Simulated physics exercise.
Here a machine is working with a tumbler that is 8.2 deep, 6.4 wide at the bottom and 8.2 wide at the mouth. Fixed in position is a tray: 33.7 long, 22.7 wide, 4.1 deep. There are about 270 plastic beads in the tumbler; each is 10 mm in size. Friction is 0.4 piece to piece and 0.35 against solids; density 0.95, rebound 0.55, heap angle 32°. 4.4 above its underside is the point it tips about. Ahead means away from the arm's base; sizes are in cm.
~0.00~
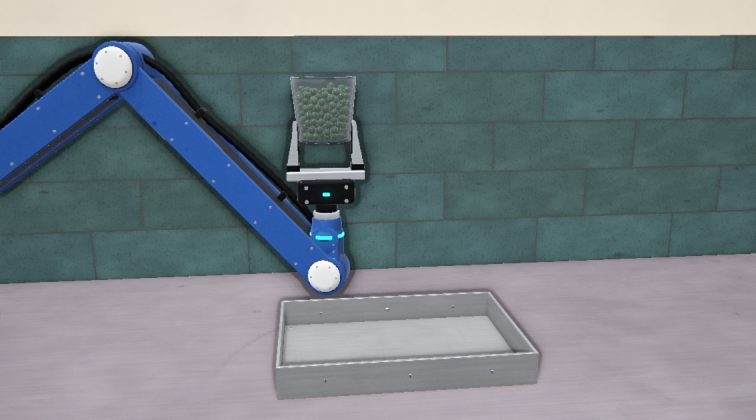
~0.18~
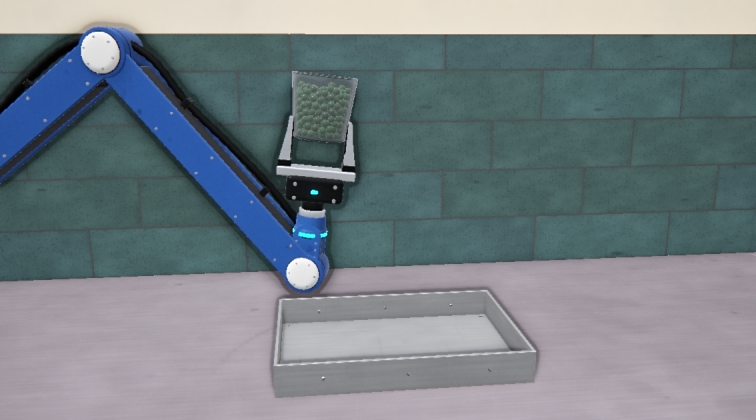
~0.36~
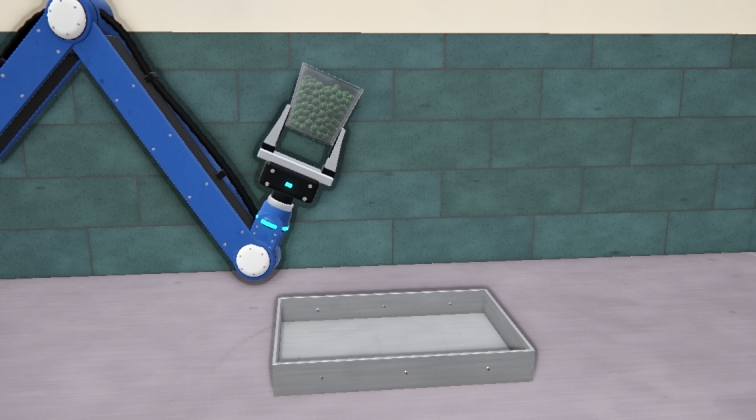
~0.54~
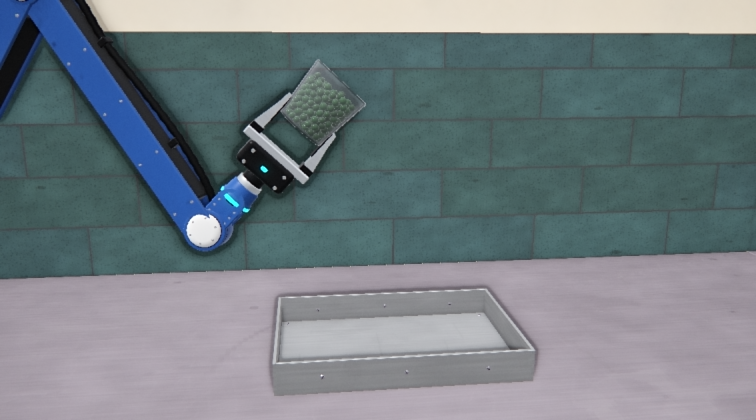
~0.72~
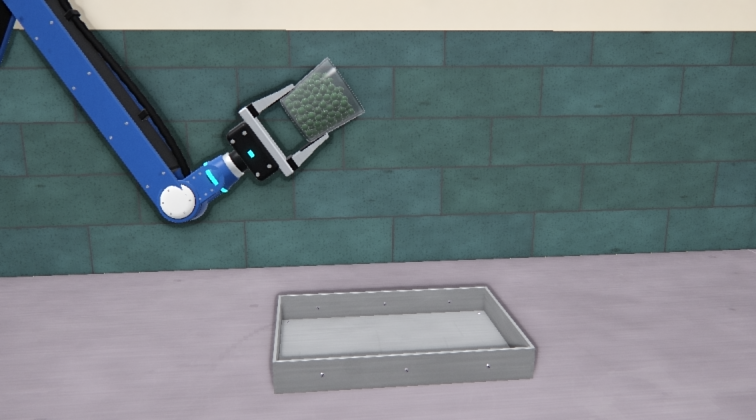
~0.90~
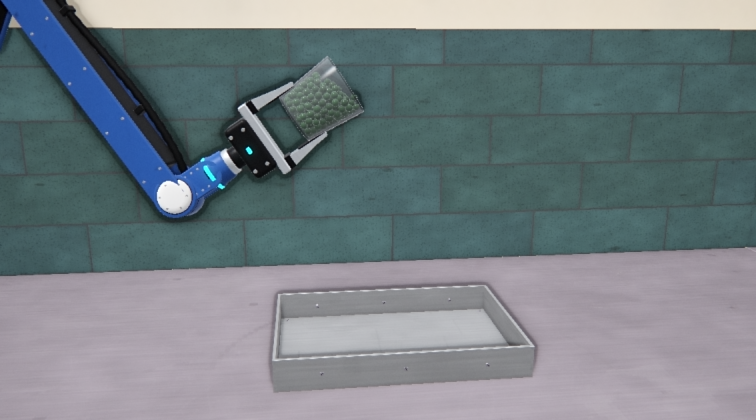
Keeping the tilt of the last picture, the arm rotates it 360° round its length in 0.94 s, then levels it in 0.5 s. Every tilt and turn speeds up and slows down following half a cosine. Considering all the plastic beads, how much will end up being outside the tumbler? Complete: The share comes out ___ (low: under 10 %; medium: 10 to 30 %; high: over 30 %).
The share comes out low.
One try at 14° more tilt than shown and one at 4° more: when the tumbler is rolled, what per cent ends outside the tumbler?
Roughly 30 % on the first try and 10 % on the second.
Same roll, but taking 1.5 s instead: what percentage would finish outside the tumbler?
Around 10 %.
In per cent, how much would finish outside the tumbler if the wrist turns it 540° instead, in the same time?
I'd put it at about 5 %.
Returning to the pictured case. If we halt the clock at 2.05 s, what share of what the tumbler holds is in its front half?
Around 50 %.
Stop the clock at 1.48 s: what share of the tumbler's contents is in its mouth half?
Mouth-half share: Approx. 50 %.
By 1.48 s, tipped 57°, highest piece 39 above the table; 268 in the tumbler, 1 in the tray, 2 in flight or on a rim.
By 2.05 s, tipped 35°, highest piece 39 above the table; 260 in the tumbler, 8 in the tray, 3 in flight or on a rim.
By 2.54 s, upright, highest piece 40 above the table; 260 in the tumbler, 11 in the tray.
By 3.24 s, upright, highest piece 40 above the table; 260 in the tumbler, 11 in the tray.
Final count, 260 in the tumbler, 11 in the tray. That is 4 % outside the tumbler.
